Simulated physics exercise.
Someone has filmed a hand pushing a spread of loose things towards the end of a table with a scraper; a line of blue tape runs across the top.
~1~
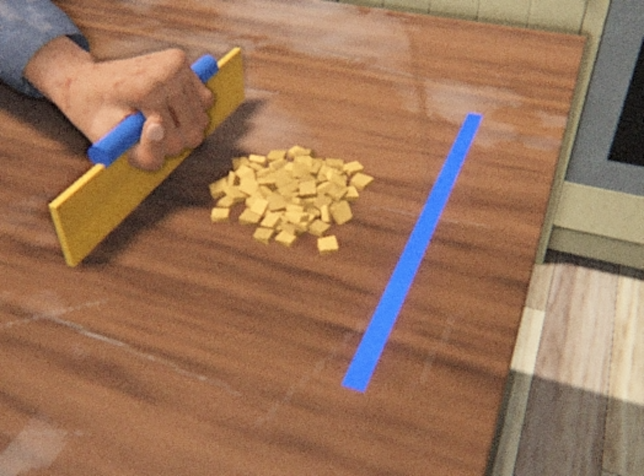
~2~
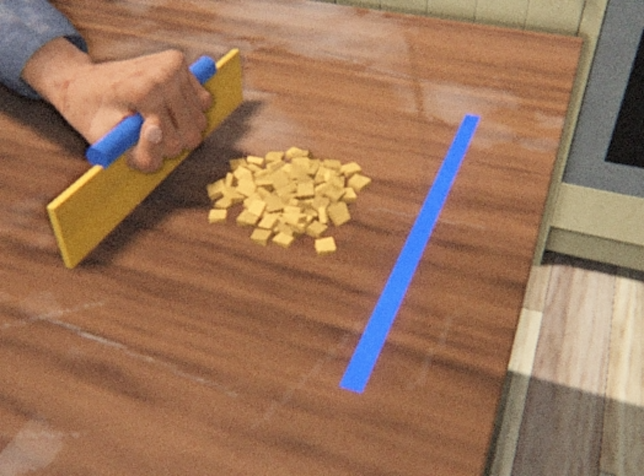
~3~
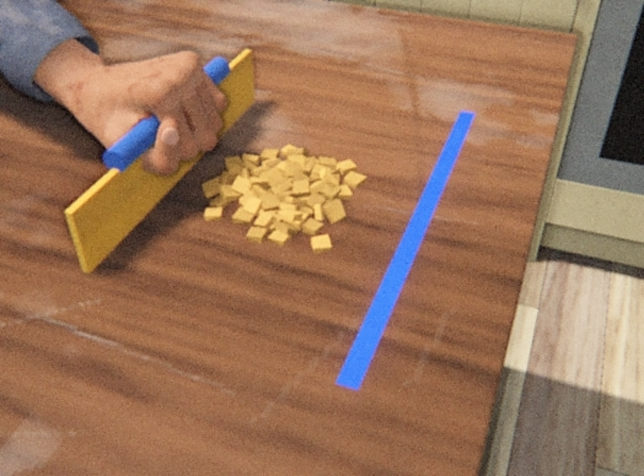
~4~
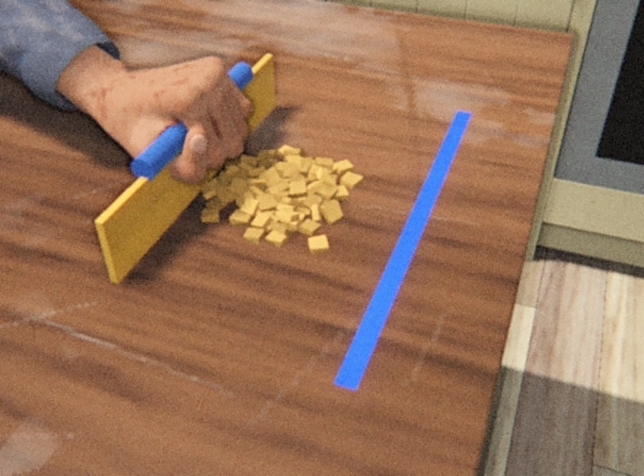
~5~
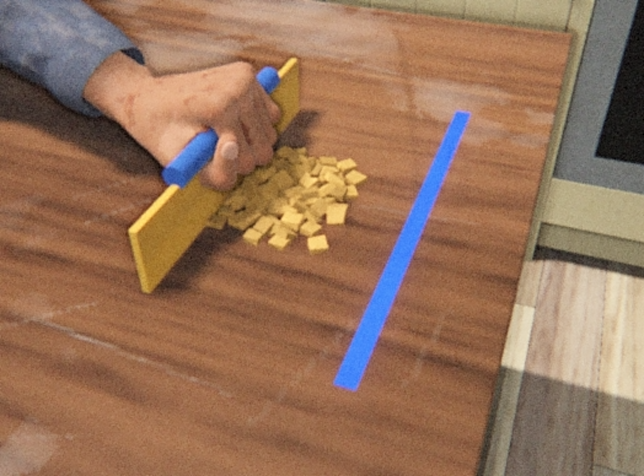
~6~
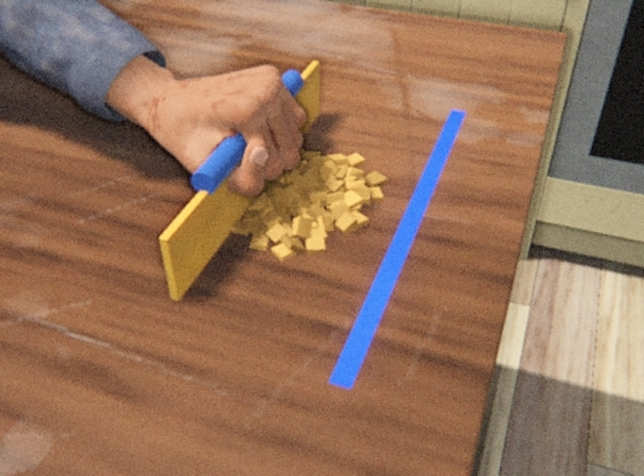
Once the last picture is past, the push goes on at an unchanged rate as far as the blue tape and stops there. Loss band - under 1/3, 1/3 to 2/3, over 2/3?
Under 1/3.
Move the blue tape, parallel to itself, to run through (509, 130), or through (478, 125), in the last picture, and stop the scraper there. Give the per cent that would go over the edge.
Roughly 80 % and 30 %.
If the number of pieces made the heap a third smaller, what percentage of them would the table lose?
I'd put it at around 0 per cent.
Shortly afterwards, scraper still moving, near (342, 150); heap all on the table, its front near (456, 212).
Next, scraper stopped at the blue tape; heap a little over the edge.
In the end, scraper stopped at the blue tape; heap a little over the edge.
